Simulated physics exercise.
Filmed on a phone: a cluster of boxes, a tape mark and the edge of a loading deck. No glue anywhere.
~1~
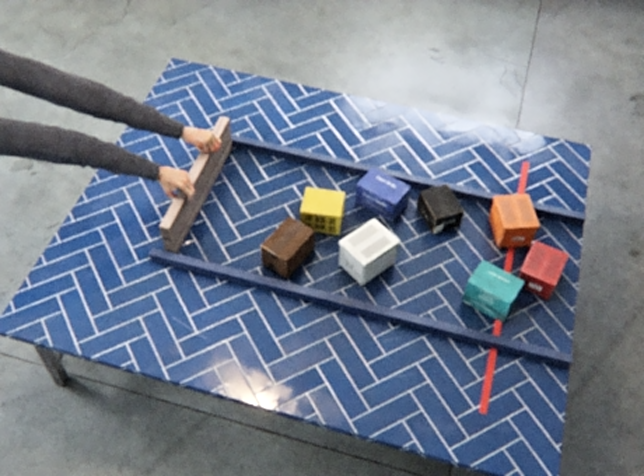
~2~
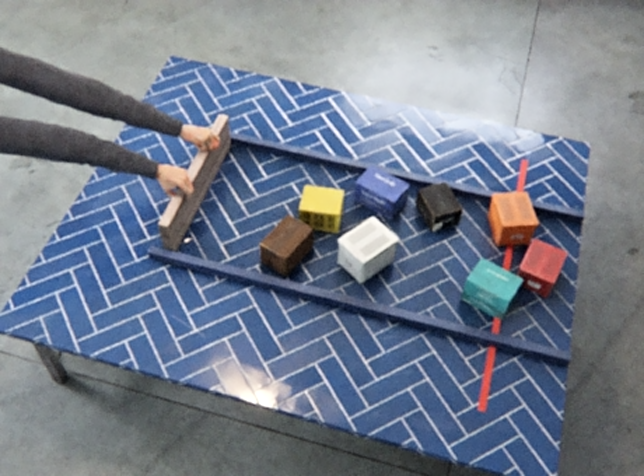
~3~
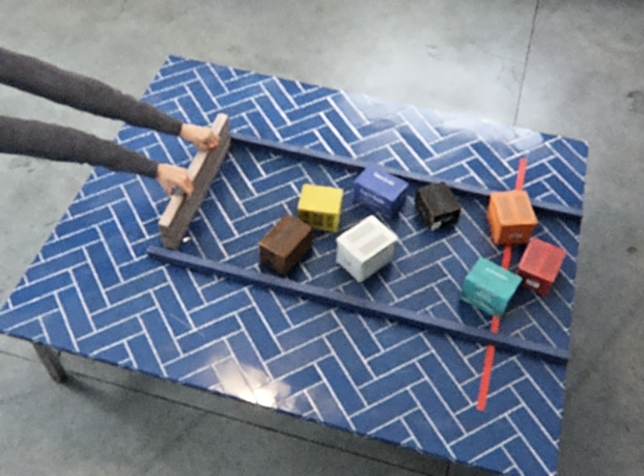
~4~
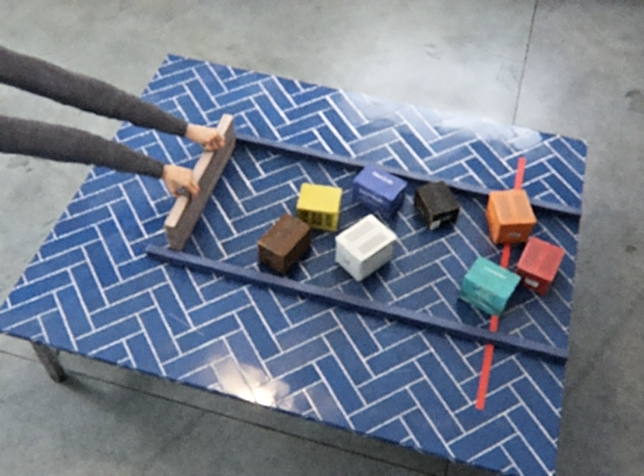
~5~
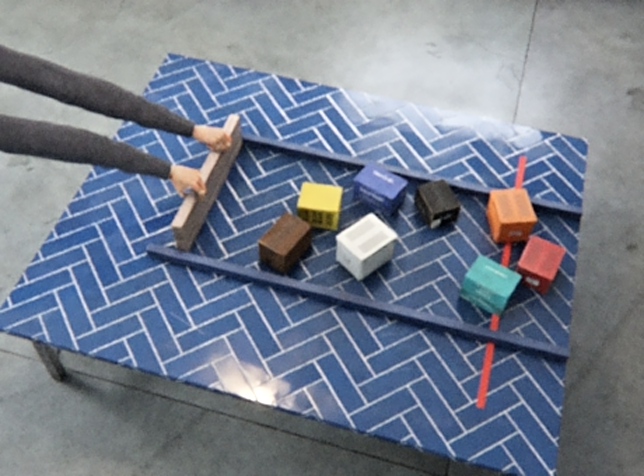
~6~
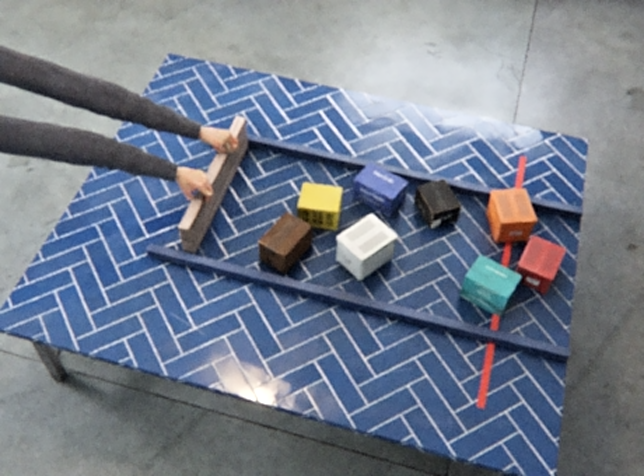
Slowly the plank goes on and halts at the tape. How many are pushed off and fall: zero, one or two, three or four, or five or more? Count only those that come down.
As it turns out, the number that fall off is three or four.
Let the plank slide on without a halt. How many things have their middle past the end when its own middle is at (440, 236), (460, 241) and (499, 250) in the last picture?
It would be 0, 0 and 3.
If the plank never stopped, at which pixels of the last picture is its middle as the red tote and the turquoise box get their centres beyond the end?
For the red tote at (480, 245), for the turquoise box at (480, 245).
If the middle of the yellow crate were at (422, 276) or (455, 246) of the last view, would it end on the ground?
In that order, it is lost; falls.
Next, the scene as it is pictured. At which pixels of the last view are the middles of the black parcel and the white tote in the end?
First (576, 237), then (563, 291).
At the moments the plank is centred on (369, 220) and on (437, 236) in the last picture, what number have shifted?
5 and 7.
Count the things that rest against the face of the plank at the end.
That makes 3.
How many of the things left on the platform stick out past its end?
The number is 2.
Soon after, none off yet; red tote at rest near (539, 265); orange tote at rest near (510, 216); turquoise box at rest near (490, 286).
Then, none off yet; red tote at rest near (539, 265); orange tote moving near (515, 218); turquoise box moving near (493, 286).
By the end, the number that fall off is three or four; fallen, turquoise box, orange tote and red tote.
